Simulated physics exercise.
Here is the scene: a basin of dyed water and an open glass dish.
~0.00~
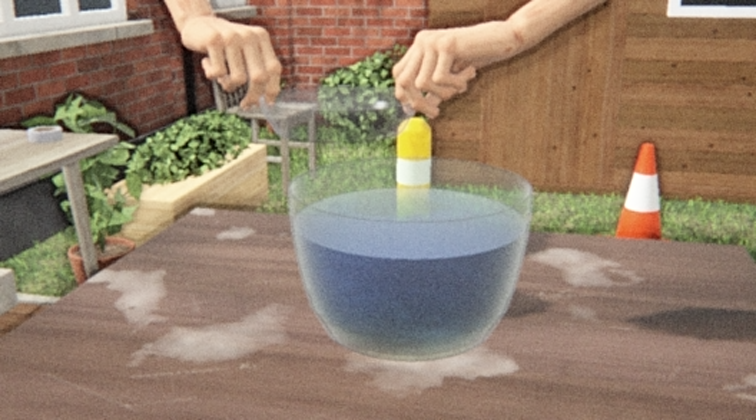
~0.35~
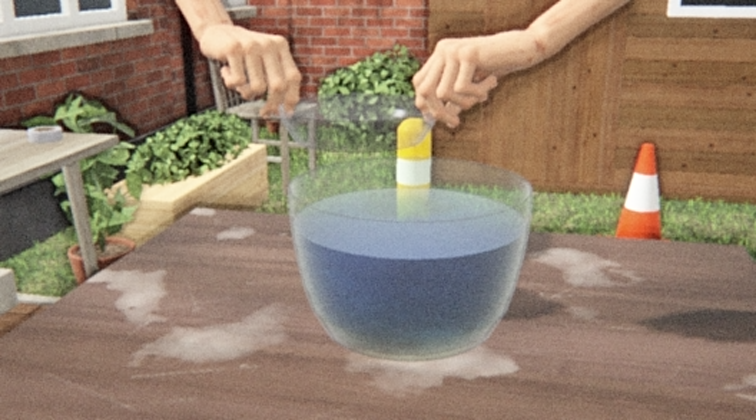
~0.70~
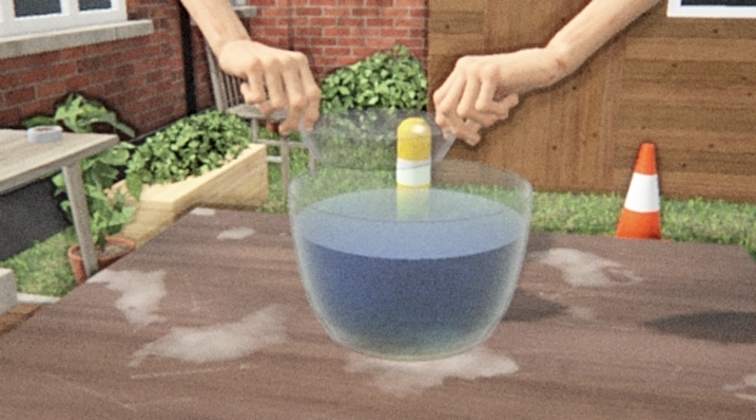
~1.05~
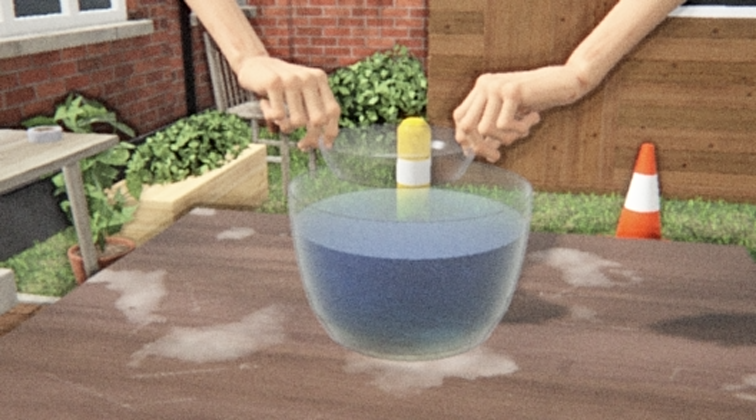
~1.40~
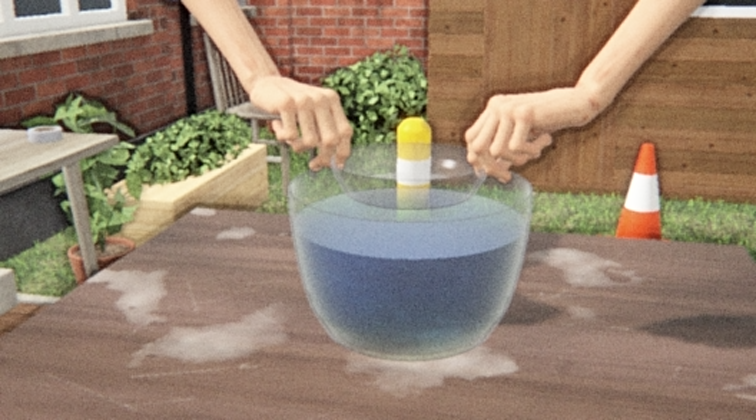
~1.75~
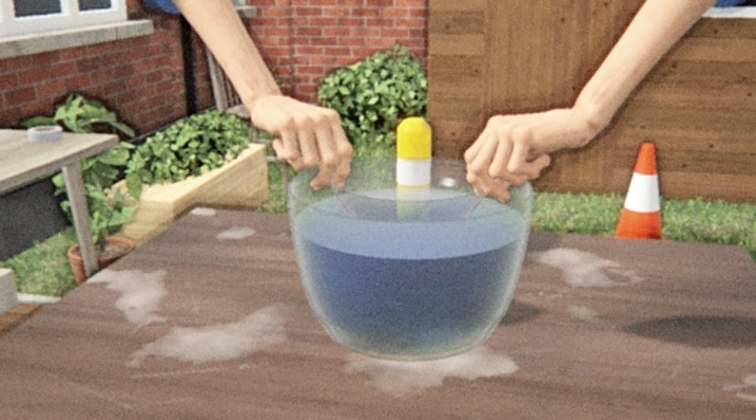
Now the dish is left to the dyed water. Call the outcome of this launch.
Stays up.
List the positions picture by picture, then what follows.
The first picture shows dish (340, 111) empty; above the basin.
The second picture shows dish (359, 120) empty; coming down.
The third picture shows dish (379, 137) empty; lower.
The fourth picture shows dish (398, 153) empty; lower still.
The fifth picture shows dish (410, 173) empty; close to the surface.
The sixth picture shows dish (410, 192) empty; just over the surface.
After 2.2 s, the dish dips into the dyed water.
After 2.8 s, it bobs and steadies.
After 5.0 s, the dish floats with about half of its side showing.
